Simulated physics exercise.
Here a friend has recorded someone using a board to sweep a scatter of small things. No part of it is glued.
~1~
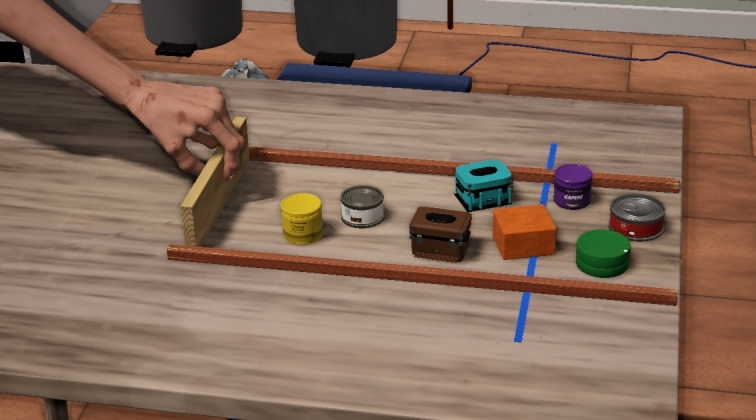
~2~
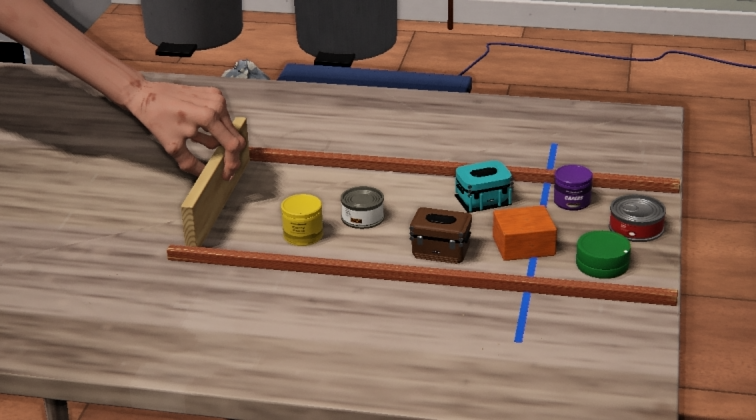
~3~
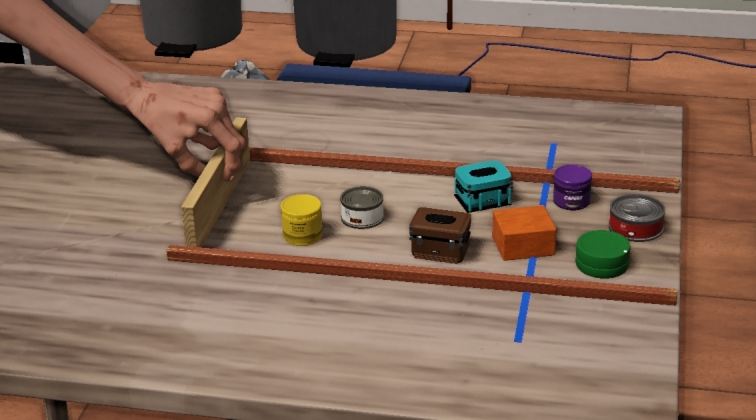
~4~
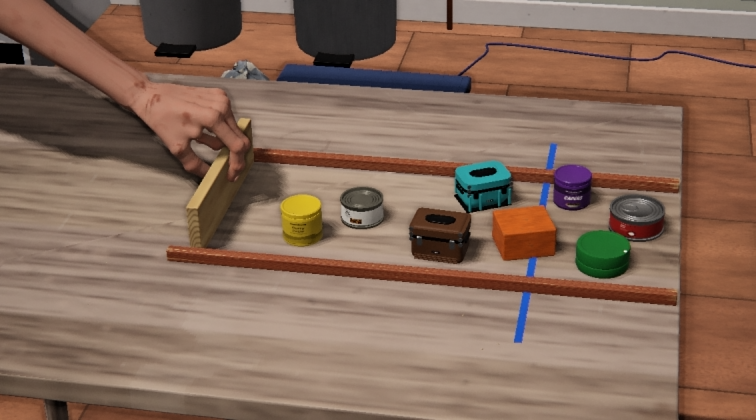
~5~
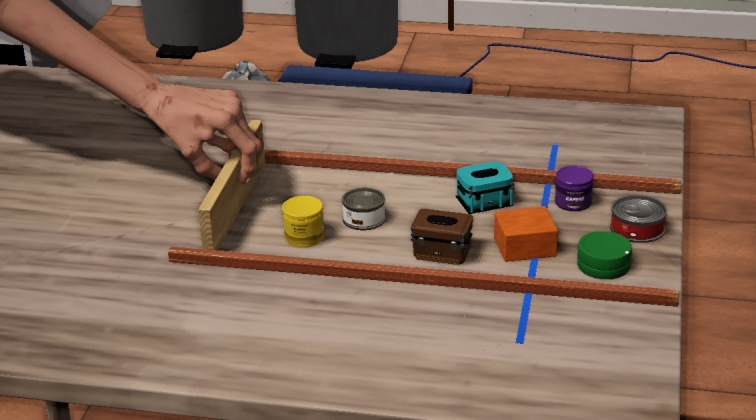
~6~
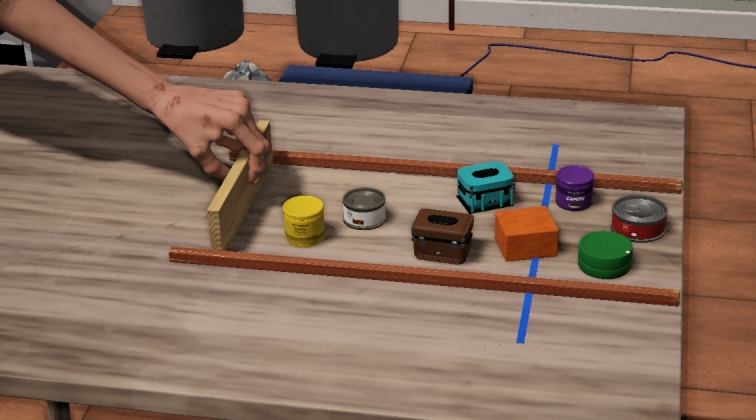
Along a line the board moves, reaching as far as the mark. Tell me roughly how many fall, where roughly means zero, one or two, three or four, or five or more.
Roughly, zero fall.
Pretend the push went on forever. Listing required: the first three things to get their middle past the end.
Earliest first - green lid, red tin, orange block.
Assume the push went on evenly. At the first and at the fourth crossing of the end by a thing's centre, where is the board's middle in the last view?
I'd put the first at about (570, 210) and the next at about (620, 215).
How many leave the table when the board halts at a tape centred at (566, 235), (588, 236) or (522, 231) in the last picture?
In that order 0, 1 and 0.
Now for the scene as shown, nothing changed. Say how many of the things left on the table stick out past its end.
0, I think.
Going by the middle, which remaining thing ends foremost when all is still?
Foremost is the green lid.
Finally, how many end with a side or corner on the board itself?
It touches 3.
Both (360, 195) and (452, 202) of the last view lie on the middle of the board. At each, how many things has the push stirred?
First 2, then 5.
Early on, none off yet; red tin at rest near (639, 218); green lid at rest near (605, 255); purple tub at rest near (575, 188).
Finally, the number that fall off is zero.
